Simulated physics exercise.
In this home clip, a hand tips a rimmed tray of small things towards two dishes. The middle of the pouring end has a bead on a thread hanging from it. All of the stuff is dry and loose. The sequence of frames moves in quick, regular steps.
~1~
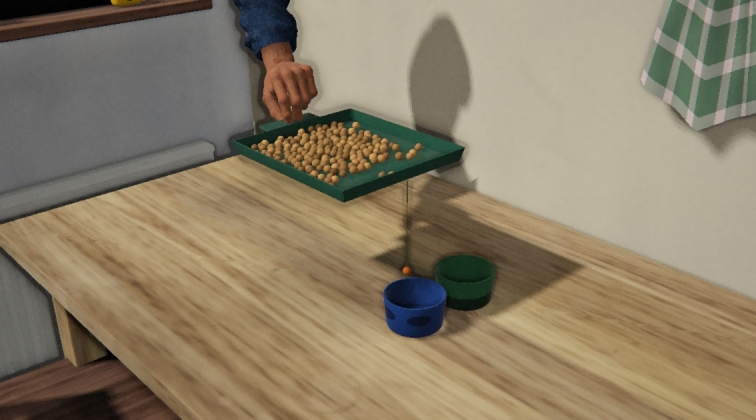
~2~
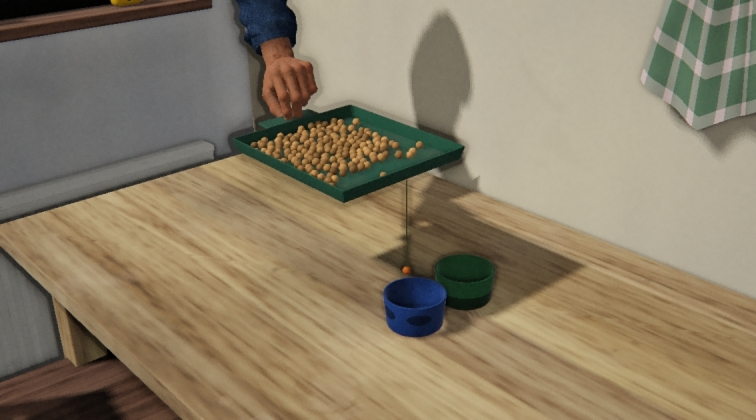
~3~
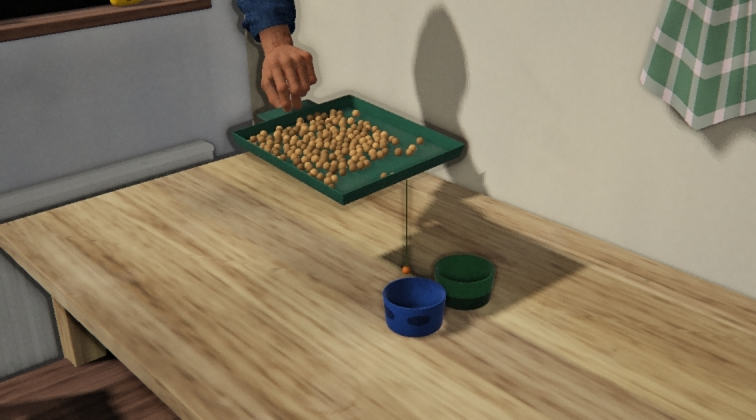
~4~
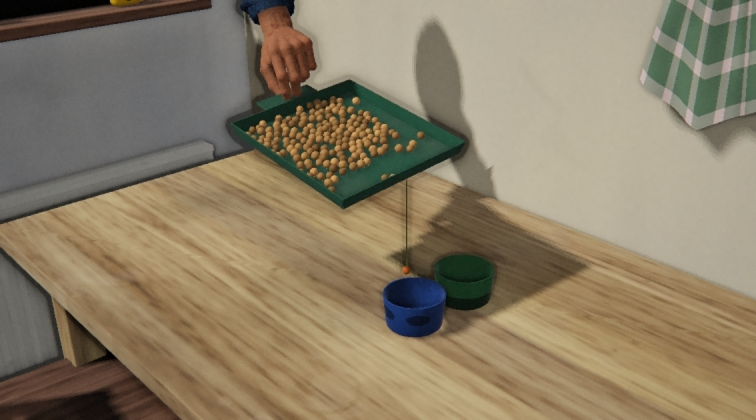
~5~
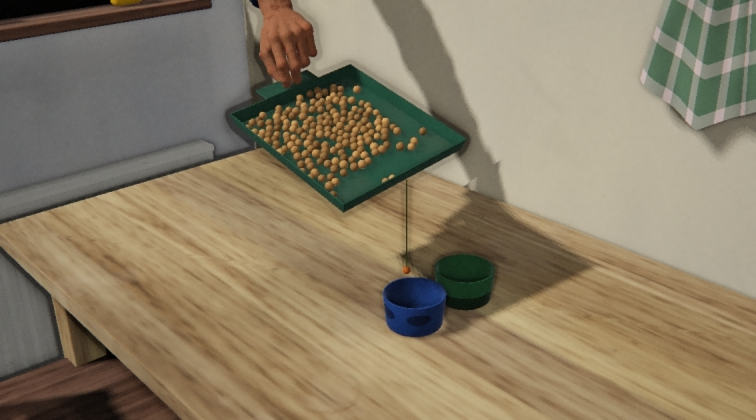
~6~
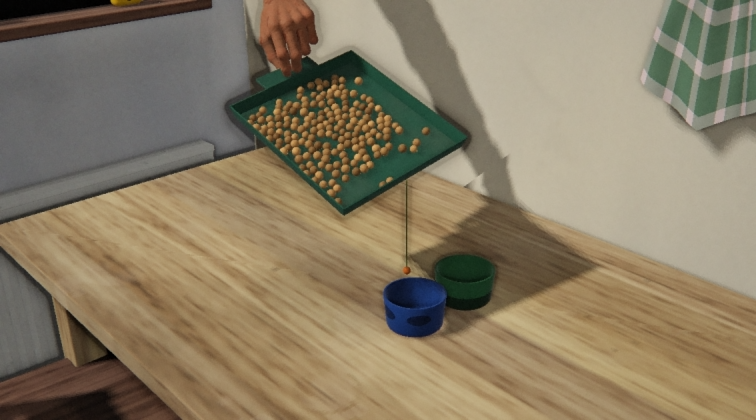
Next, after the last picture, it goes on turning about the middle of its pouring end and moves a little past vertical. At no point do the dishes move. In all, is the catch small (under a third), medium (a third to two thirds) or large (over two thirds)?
Small.
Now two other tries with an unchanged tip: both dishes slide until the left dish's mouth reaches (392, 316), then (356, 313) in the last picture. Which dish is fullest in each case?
First try: The left-hand one. Second try: The left-hand one.
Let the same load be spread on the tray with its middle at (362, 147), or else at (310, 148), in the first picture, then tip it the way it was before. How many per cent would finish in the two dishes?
First 0 %, then 0 %.
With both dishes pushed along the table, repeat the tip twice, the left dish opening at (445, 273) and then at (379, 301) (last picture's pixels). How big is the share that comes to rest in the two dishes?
About 0% on the first try and 20% on the second.
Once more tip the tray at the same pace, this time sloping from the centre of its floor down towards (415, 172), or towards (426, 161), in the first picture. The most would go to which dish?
Point by point: The right side, then the right side.
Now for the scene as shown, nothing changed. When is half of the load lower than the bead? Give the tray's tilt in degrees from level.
At roughly 80°.
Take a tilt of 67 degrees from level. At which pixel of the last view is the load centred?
The load is centred near (357, 218).
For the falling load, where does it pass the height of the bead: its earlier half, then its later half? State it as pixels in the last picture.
First close to (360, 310), next close to (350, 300).
Just after the last frame, tray tipped steeply; roughly half on the tray; just a few in the left dish; about a tenth outside both; roughly a third in the air.
A moment on, tray tipped past a quarter turn; just a few on the tray; just a few in the left dish; almost all outside both; about a tenth in the air.
Further on, tray tipped past a quarter turn; just a few in the left dish; almost all outside both.
When it is over, tray tipped past a quarter turn; just a few in the left dish; not one in the right dish; almost all outside both.
